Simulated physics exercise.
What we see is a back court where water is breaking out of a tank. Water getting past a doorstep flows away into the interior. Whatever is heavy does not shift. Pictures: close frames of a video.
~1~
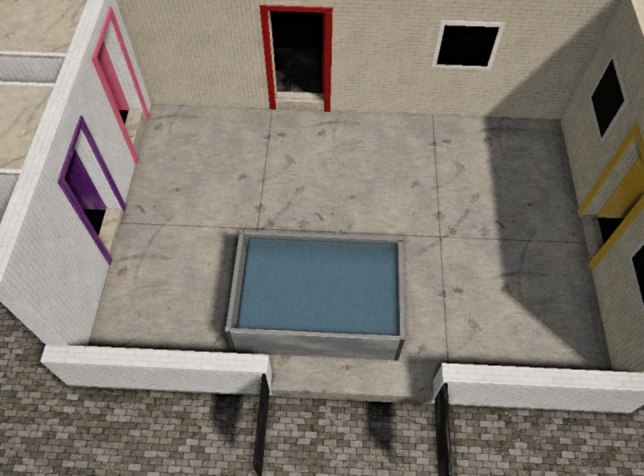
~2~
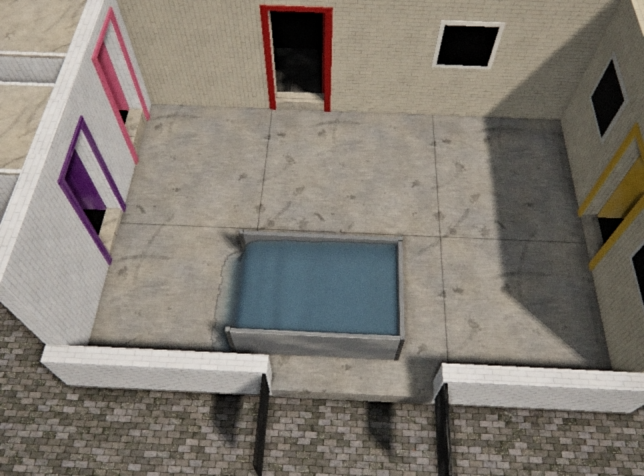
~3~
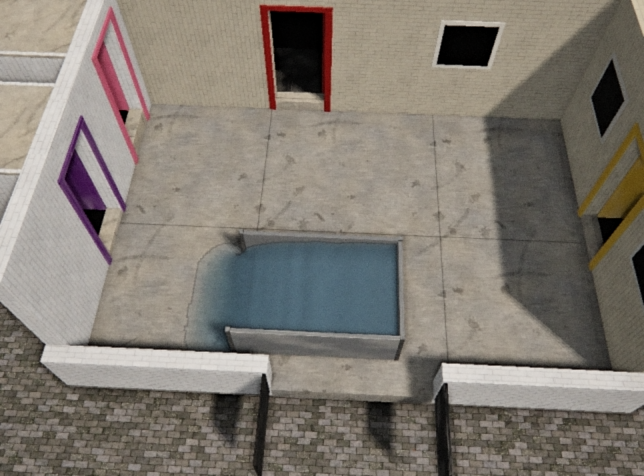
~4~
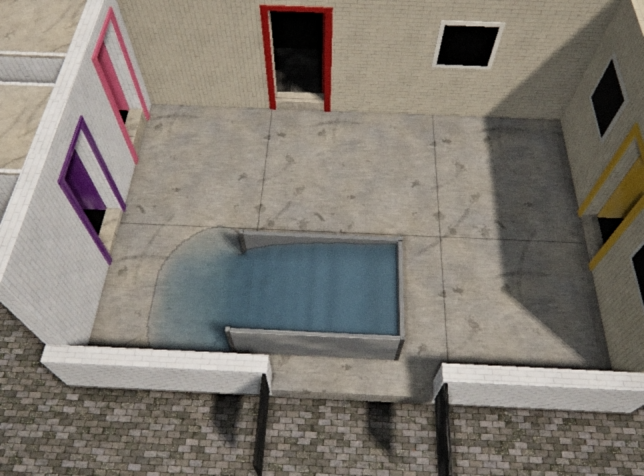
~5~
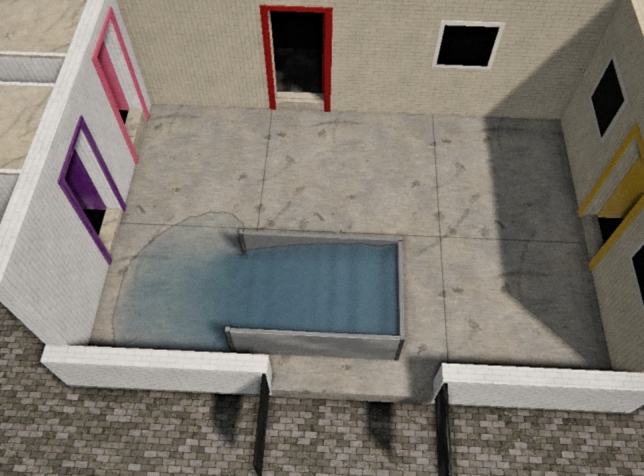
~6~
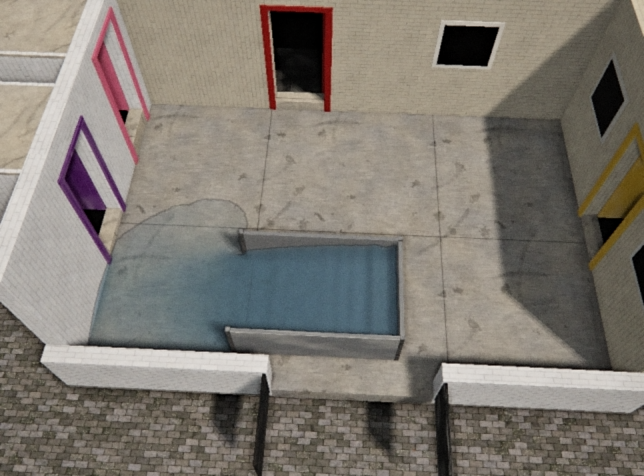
Water in an open rectangular tank pours out through its left side, spreading across the concrete floor of a walled court in a widening, rounded sheet until it reaches the white wall near the purple-framed doorway.
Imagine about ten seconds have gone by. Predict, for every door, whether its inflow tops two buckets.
At the end, red door: Two buckets or fewer, pink door: Two buckets or fewer, purple door: Over two buckets, yellow door: Two buckets or fewer.
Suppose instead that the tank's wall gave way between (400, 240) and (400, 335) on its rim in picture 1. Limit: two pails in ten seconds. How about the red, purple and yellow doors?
So, taking them in turn: Red door doesn't reach it, purple door doesn't reach it, yellow door tops the limit.
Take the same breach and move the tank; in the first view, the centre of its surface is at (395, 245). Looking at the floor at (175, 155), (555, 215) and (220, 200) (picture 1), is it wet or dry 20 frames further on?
Points in order: Inundated; not reached; inundated.
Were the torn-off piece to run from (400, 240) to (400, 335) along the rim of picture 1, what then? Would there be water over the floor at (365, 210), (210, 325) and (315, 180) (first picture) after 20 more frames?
Taken in turn they're unwetted, unwetted and unwetted.
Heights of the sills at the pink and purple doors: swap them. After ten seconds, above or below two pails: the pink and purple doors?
Lab note: Pink door crosses the line; purple door doesn't reach it.
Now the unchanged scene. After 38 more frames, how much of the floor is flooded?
It comes out near 70 percent.
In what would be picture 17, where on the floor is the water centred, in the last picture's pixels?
Near pixel (209, 290).
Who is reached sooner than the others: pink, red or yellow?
The one in pink.
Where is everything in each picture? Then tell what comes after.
Still water in the open tank at (318, 285), in the first picture.
Water pours out at (241, 296) and has run to a hidden place, in the second picture.
Water pours out at (242, 297) and has run to a hidden place, in the third picture.
The front is at a hidden place, out from the gap at (242, 297), in the fourth picture.
The front is at (119, 322), out from the gap at (242, 298), in the fifth picture.
The front is at a hidden place, out from the gap at (242, 298), in the sixth picture.
A moment on, water covers 20 % of the floor; the red door not reached, the pink door not reached, the purple door over two buckets in, the yellow door not reached.
Next, water covers 25 % of the floor; the red door not reached, the pink door wet at the sill, nothing in, the purple door far over two buckets in, the yellow door not reached.
Then, water covers 35 % of the floor; the red door wet at the sill, nothing in, the pink door wet at the sill, nothing in, the purple door far over two buckets in, the yellow door not reached.
Later, water covers 70 % of the floor; the red door wet at the sill, nothing in, the pink door wet at the sill, nothing in, the purple door far over two buckets in, the yellow door not reached.
In the end, water covers 95 % of the floor; the red door wet at the sill, nothing in, the pink door wet at the sill, nothing in, the purple door far over two buckets in, the yellow door wet at the sill, nothing in.
